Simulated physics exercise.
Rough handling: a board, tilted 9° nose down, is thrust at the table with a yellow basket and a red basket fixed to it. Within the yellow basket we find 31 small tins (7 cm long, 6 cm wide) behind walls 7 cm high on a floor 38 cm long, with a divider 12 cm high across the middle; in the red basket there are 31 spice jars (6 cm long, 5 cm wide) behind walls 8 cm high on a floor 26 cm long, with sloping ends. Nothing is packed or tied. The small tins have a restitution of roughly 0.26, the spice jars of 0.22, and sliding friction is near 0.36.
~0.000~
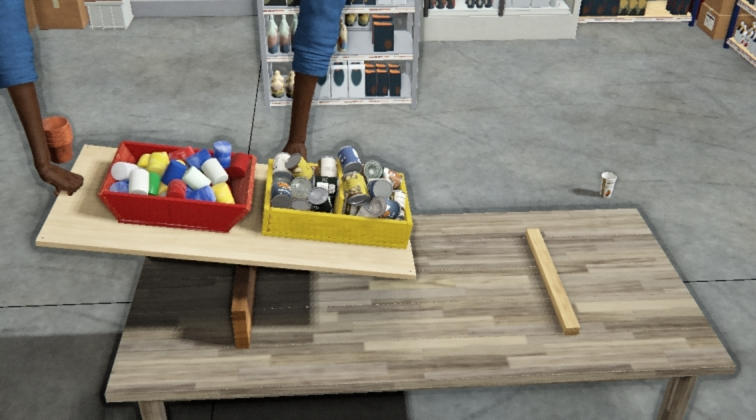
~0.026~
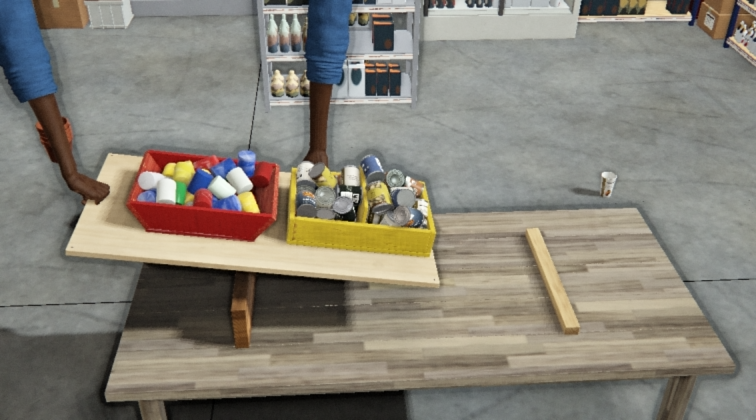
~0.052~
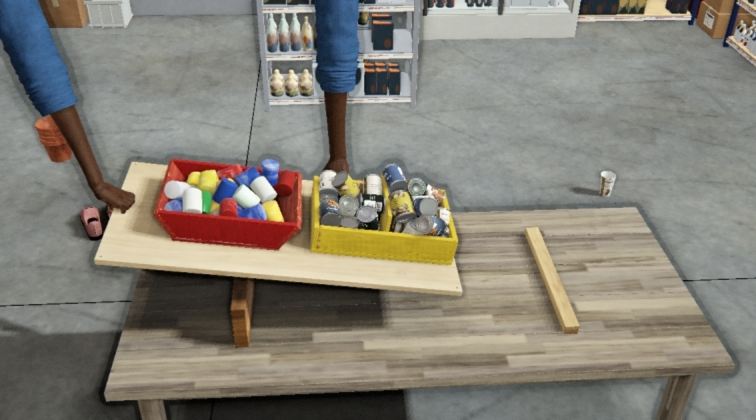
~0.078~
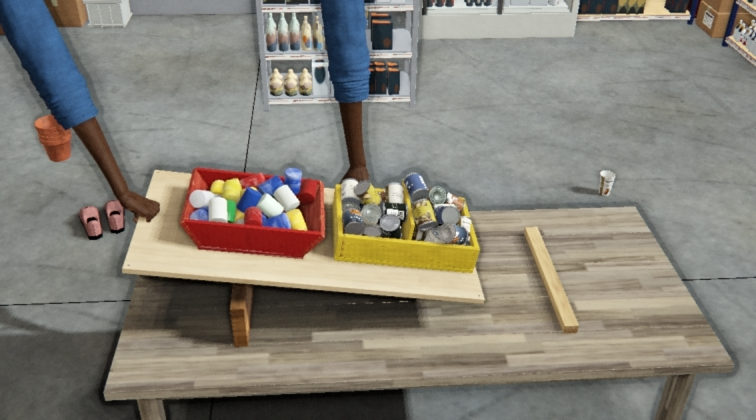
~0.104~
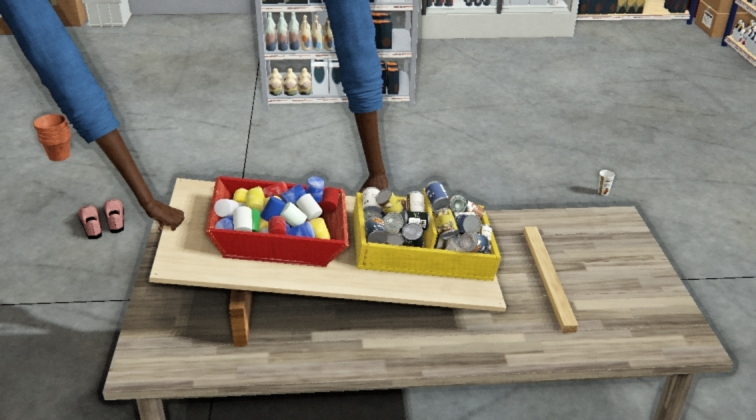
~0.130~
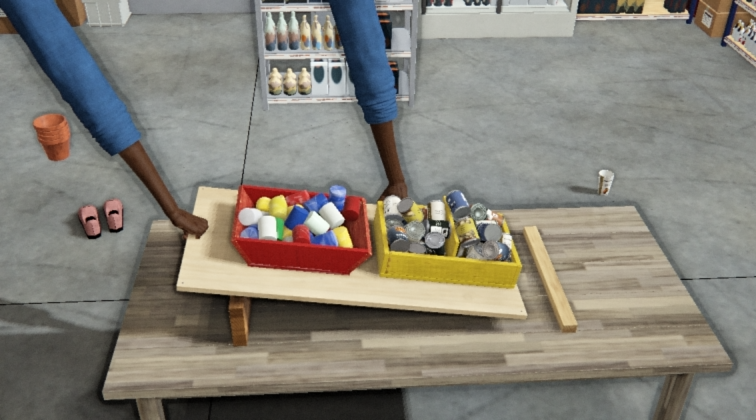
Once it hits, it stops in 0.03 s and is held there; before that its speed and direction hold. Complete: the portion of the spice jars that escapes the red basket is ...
More than one sixth.
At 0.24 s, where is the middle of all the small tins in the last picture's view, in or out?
(496, 249).
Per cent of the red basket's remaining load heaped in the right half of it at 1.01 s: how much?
About 80 per cent.
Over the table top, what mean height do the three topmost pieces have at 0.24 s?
28 cm.
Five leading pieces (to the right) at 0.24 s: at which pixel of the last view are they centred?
They are centred near (540, 252).
After 0.16 s, touchdown against the batten.
After 0.24 s, the yellow basket is down by 2 of 31 and the red basket has all 31.
After 0.36 s, the yellow basket is down by 4 of 31 and the red basket is down by 7 of 31.
After 0.58 s, the yellow basket is down by 4 of 31 and the red basket is down by 11 of 31.
When it is over (at 1.01 s), the yellow basket is down by 4 of 31 and the red basket is down by 11 of 31. Asked share, 11 of 31, 35 per cent.
